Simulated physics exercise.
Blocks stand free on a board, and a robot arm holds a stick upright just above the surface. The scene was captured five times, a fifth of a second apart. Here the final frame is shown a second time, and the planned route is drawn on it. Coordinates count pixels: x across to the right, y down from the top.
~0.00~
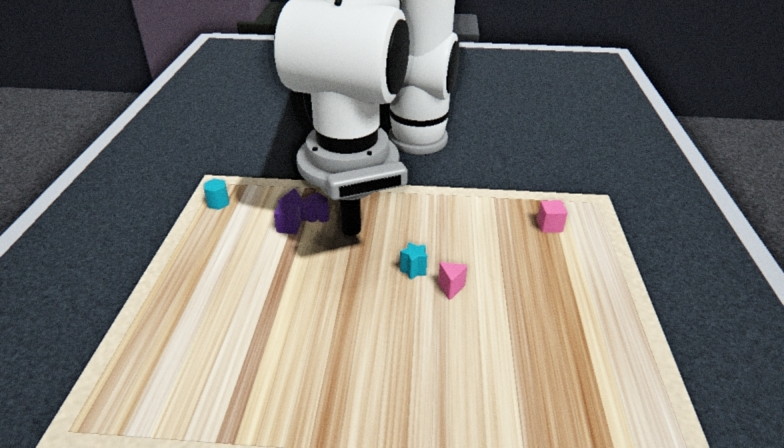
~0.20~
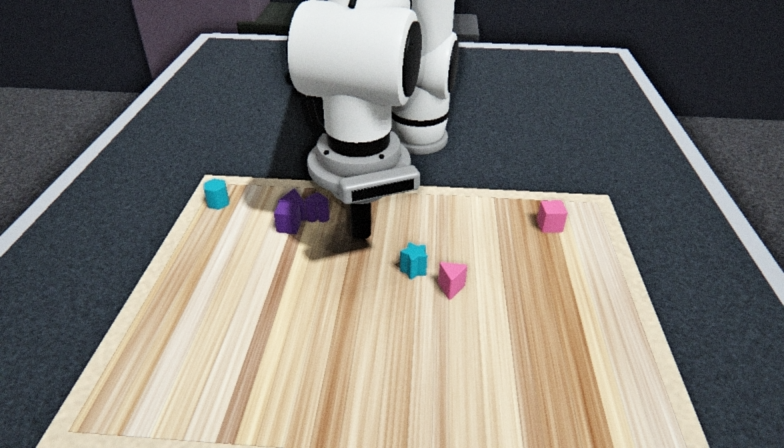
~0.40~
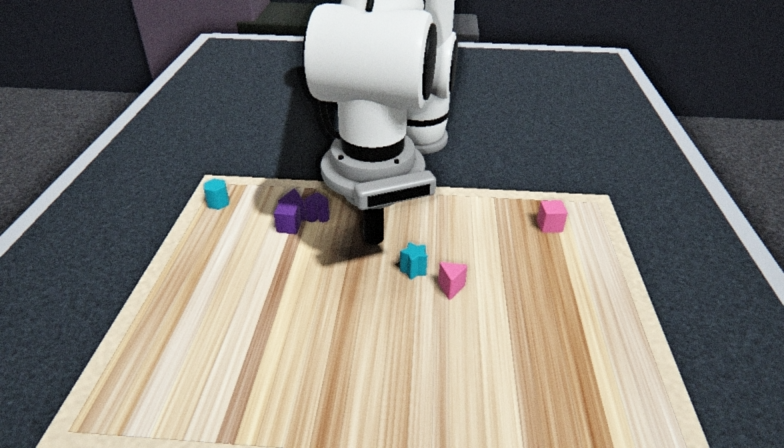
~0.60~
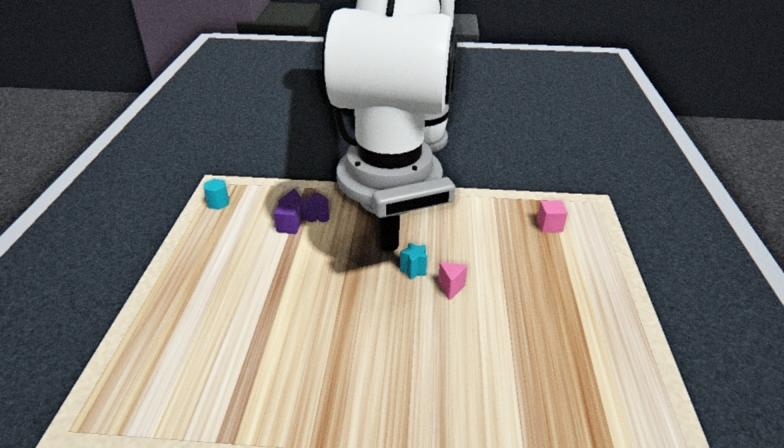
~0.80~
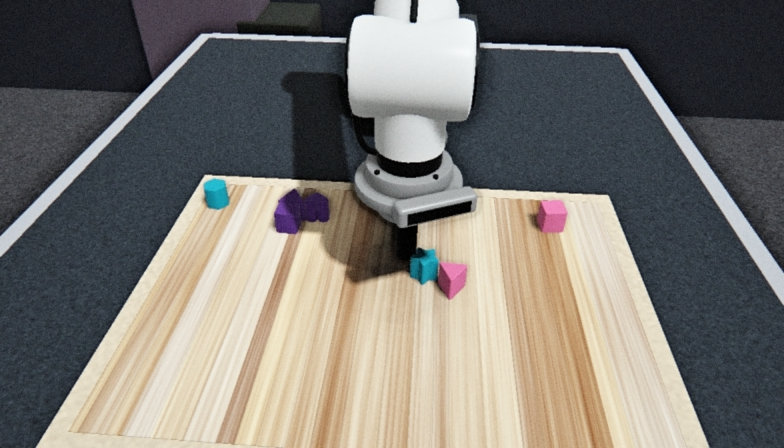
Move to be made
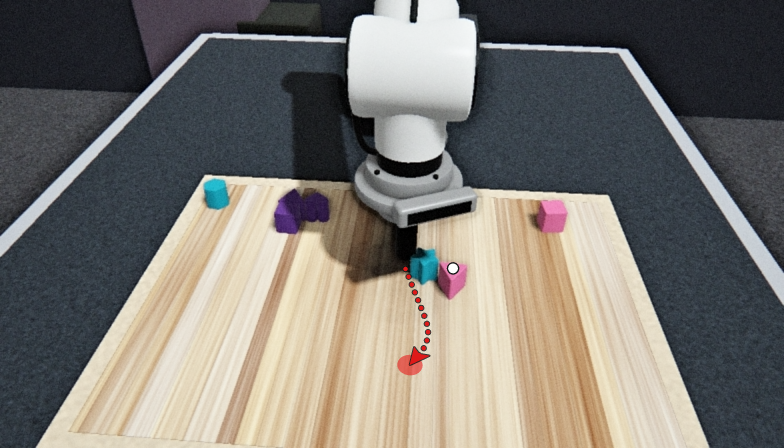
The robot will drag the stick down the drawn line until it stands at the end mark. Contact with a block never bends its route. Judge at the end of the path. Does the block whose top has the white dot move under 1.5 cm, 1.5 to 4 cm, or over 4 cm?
Under 1.5 cm.
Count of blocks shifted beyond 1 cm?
My guess is one.
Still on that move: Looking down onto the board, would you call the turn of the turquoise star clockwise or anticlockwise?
It spins against the clock.
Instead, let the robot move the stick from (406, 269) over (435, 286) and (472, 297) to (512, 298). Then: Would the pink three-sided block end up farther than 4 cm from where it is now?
Yes
Drawn move, from (406, 269) via (417, 298) and (428, 331), ending at (410, 365); the dot is on the pink three-sided block.
The first path, step by step. One third of the way, stick at (418, 283); turquoise star at (433, 262), turned 60° anticlockwise; pink three-sided block at (456, 269).
Two thirds of the way, stick at (429, 316); turquoise star at (433, 262), turned 60° anticlockwise; pink three-sided block at (456, 269).
At the end, stick at (411, 350); turquoise star at (433, 262), turned 60° anticlockwise; pink three-sided block at (456, 269).
